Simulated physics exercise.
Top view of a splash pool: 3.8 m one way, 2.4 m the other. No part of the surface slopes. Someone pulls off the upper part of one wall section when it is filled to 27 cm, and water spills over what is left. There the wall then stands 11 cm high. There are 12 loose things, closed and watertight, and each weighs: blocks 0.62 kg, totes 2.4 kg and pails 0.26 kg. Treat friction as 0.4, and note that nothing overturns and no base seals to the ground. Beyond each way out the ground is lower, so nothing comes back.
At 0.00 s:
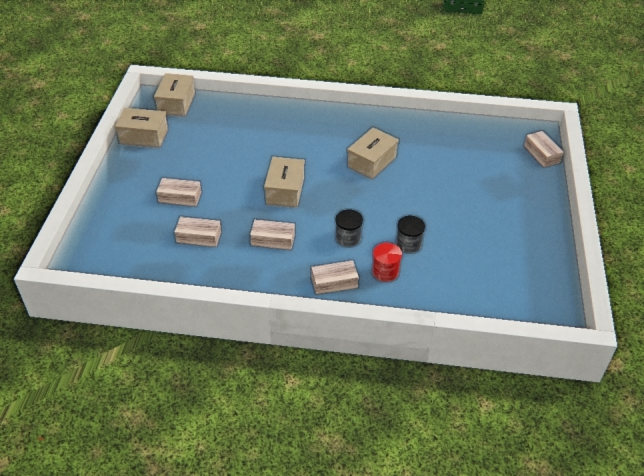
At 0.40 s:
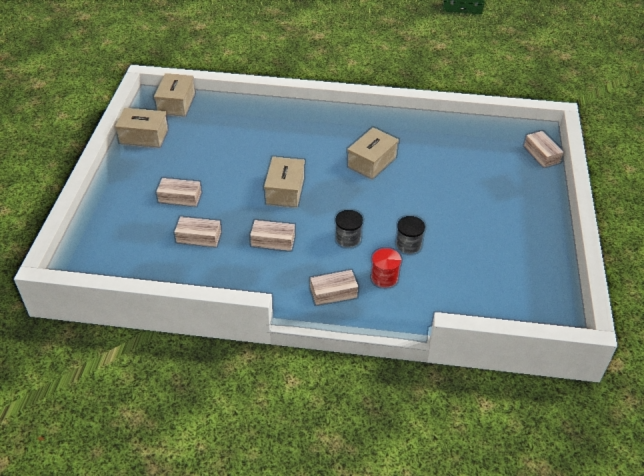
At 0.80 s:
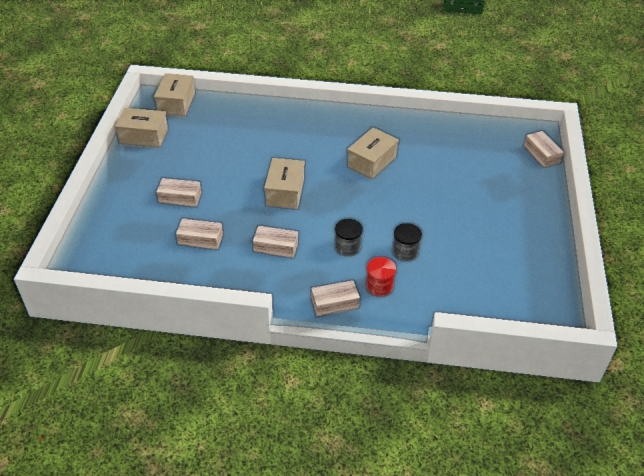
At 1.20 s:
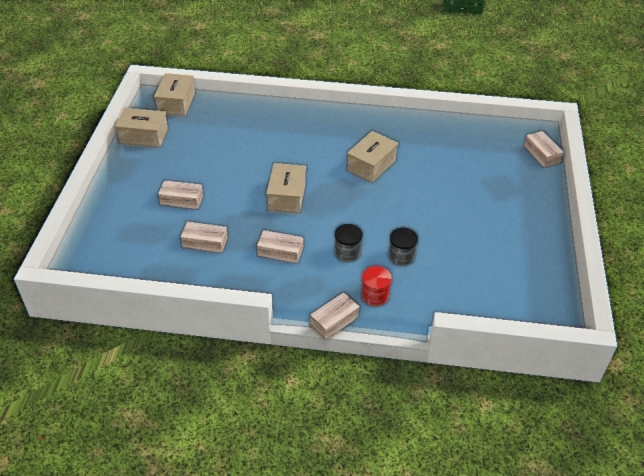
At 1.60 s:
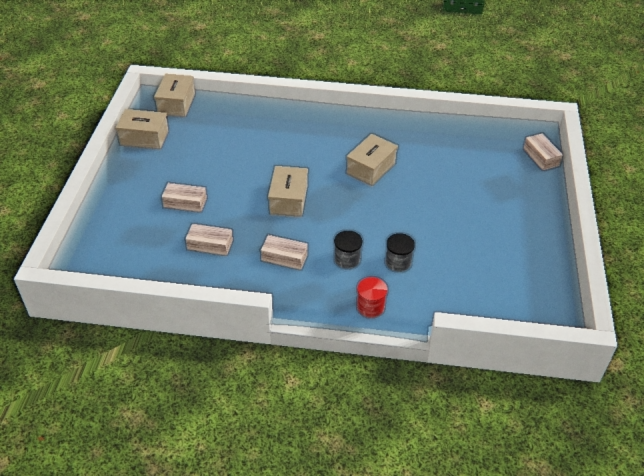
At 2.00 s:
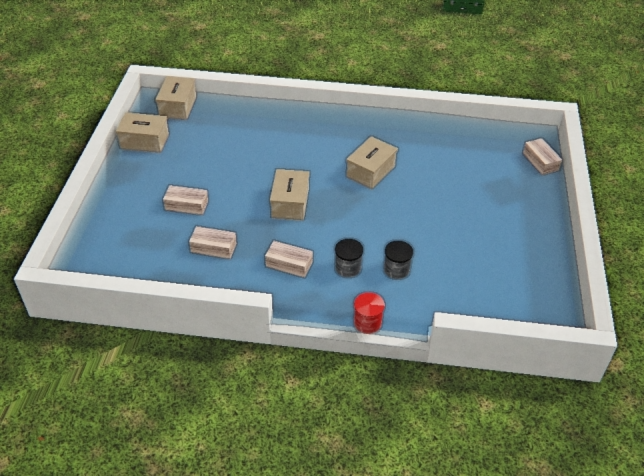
A pinkish block near the front wall of a pool slid out through a gap that opened there, and then the red pail drifted to the opening while the other floating things shifted only slightly.
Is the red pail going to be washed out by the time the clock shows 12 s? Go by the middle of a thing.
Pretty sure it is flushed out.
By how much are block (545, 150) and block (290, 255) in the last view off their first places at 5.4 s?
In order: 10 cm, then washed out.
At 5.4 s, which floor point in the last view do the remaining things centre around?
The centre sits near (284, 207).
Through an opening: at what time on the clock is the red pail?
2.0 s or so.
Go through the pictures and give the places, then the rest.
The red pail at (388, 253), afloat; 27 cm deep round most things; 0 of 12 have shifted, in the first frame.
The red pail at (387, 259) floats, 3 cm from its start; about 2430 L in view; 1 of 12 have shifted, in the second frame.
The red pail at (381, 268), afloat, 13 cm from its start; about 2400 L in view; 5 of 12 have shifted, in the third frame.
The red pail at (377, 277), afloat, 22 cm from its start; about 2360 L in view; 7 of 12 have shifted, in the fourth frame.
The red pail at (372, 289), afloat, 33 cm from its start; about 2330 L in view; 9 of 12 have shifted, in the fifth frame.
The red pail at (369, 304) floats, 45 cm from its start; about 2290 L in view; 10 of 12 have shifted, in the sixth frame.
After 2.8 s the red pail has gone out; 2 of 12 are out; 10 afloat.
After 5.4 s the red pail has gone out; 5 of 12 are out; 7 afloat.
After 8.0 s the red pail has gone out; 5 of 12 are out; 7 afloat.
After 12.0 s the red pail has gone out; 6 of 12 are out; 6 afloat.
